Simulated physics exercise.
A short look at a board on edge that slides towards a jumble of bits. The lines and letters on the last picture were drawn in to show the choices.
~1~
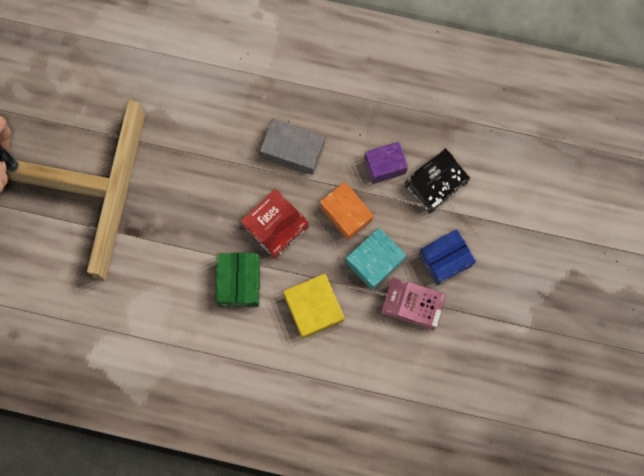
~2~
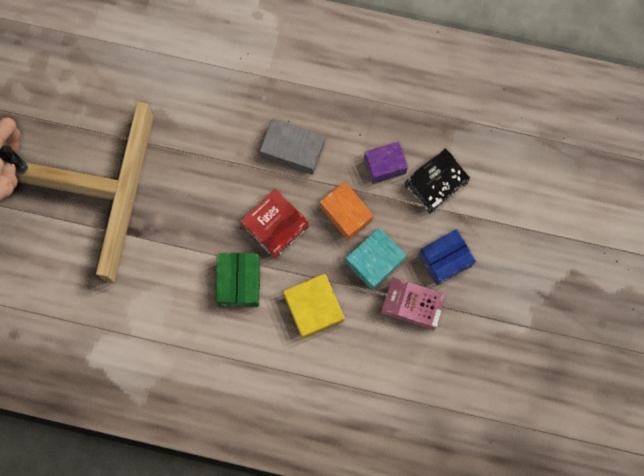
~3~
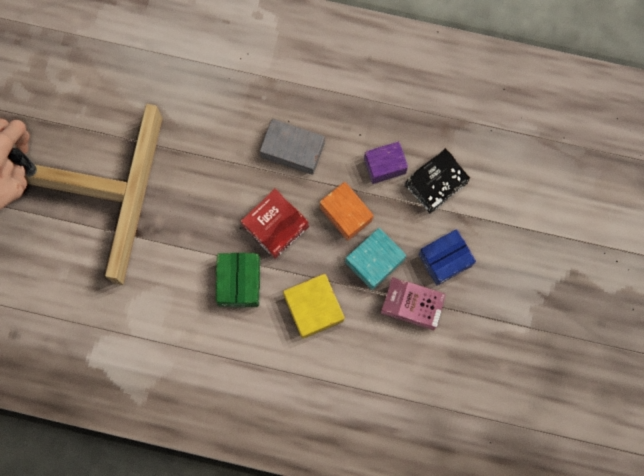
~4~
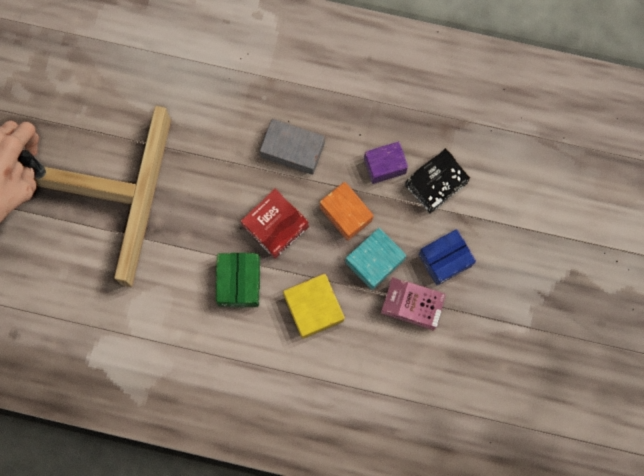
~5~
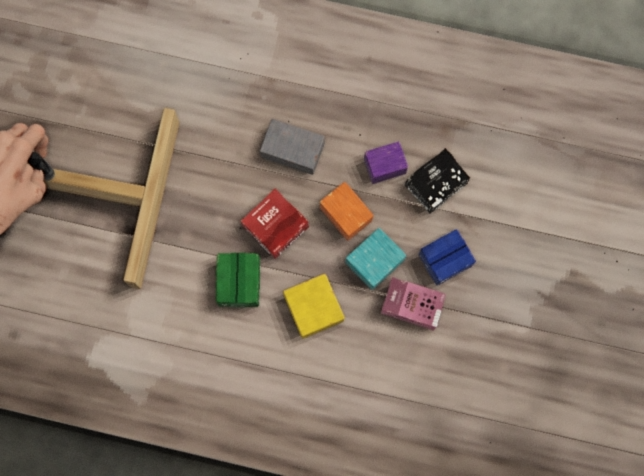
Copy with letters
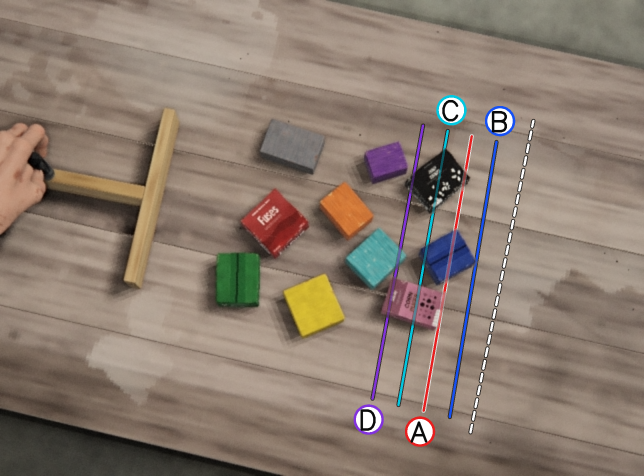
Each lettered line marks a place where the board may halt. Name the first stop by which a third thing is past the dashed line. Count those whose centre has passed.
As far as mark A.
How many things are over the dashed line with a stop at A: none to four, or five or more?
In all, four.
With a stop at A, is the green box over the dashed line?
No.
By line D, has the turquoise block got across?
No.
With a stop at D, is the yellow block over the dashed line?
No.
On the marked copy, A at (448, 270); B at (474, 276); C at (424, 265); D at (398, 259); the dashed line at (503, 272).
With A. Early on, board (257, 218); blue box (447, 258); pink packet (413, 304); none across.
Further on, board (364, 243); pink packet (473, 321); blue box (459, 254); none across.
At the end, board (447, 262); pink packet (556, 342); blue box (520, 266); four across.
As for the rest, B gets four across, but is farther than needed; C gets only one across; D gets only one across.
